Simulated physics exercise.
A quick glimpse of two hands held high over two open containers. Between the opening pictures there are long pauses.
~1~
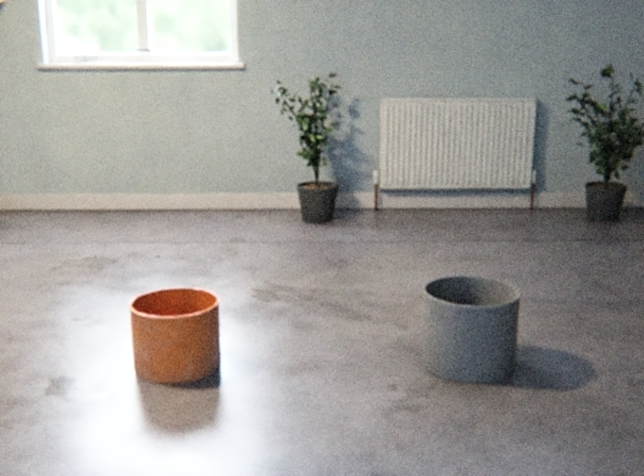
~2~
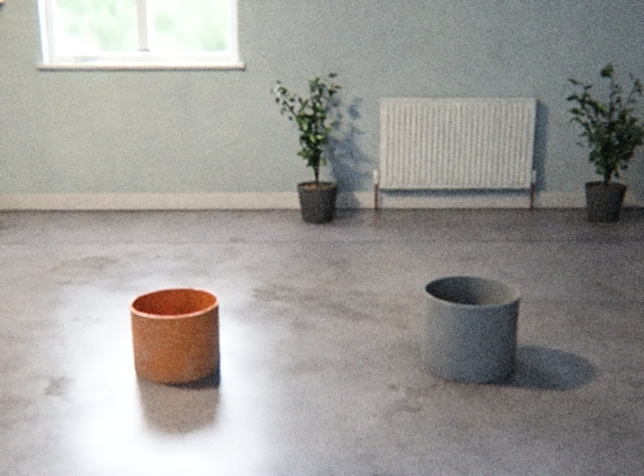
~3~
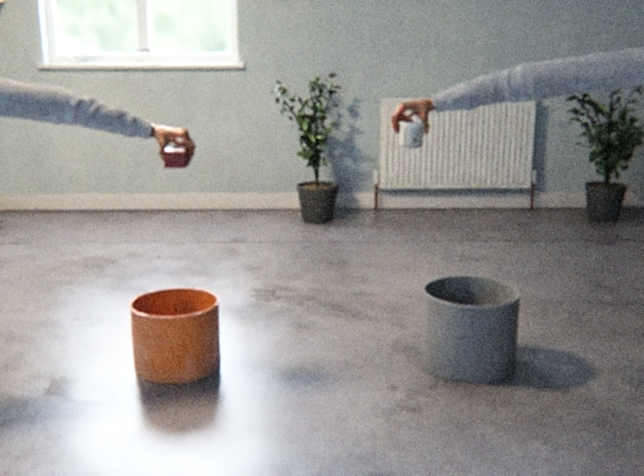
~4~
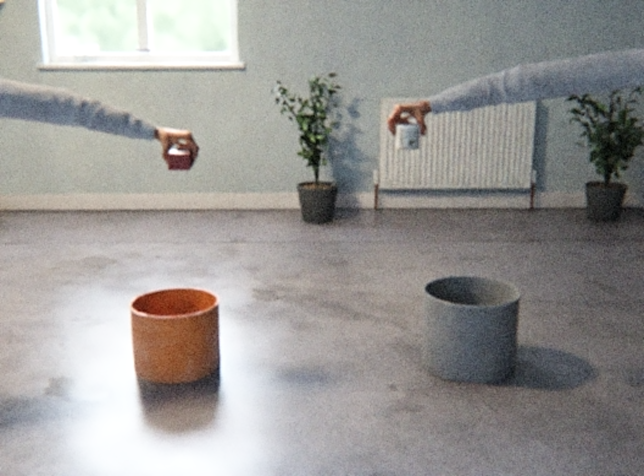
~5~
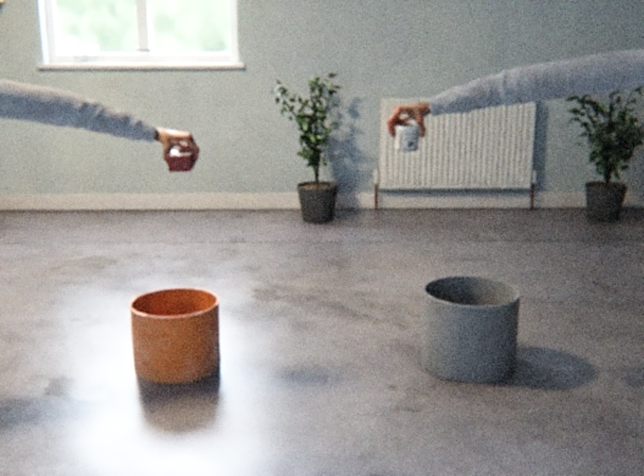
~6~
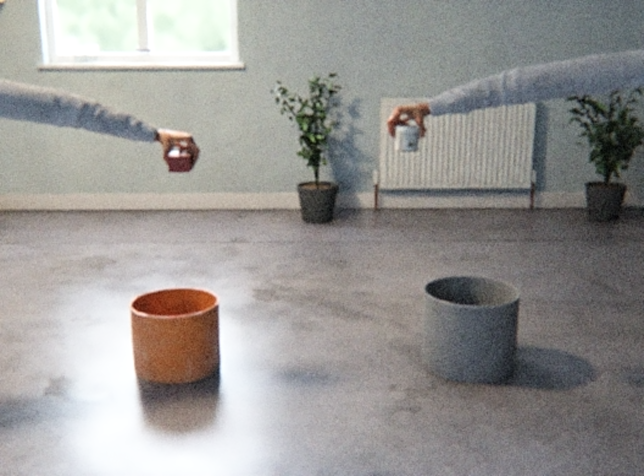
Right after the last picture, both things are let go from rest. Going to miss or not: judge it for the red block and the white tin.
Judgement: Red block - not; white tin - miss.
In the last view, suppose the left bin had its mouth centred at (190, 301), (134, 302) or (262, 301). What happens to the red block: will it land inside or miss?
First the red block gets in, next it stays out, last it stays out.
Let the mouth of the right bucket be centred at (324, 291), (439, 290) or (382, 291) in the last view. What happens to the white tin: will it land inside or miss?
Here's how it goes: It does not get in, after that it enters the mouth, and at the end it enters the mouth.
Then, 0.32 s later than the last frame, red block dropping near (187, 277); white tin dropping near (404, 256).
When it is over, the red block lands inside, near (191, 355); the white tin misses, near (401, 353).
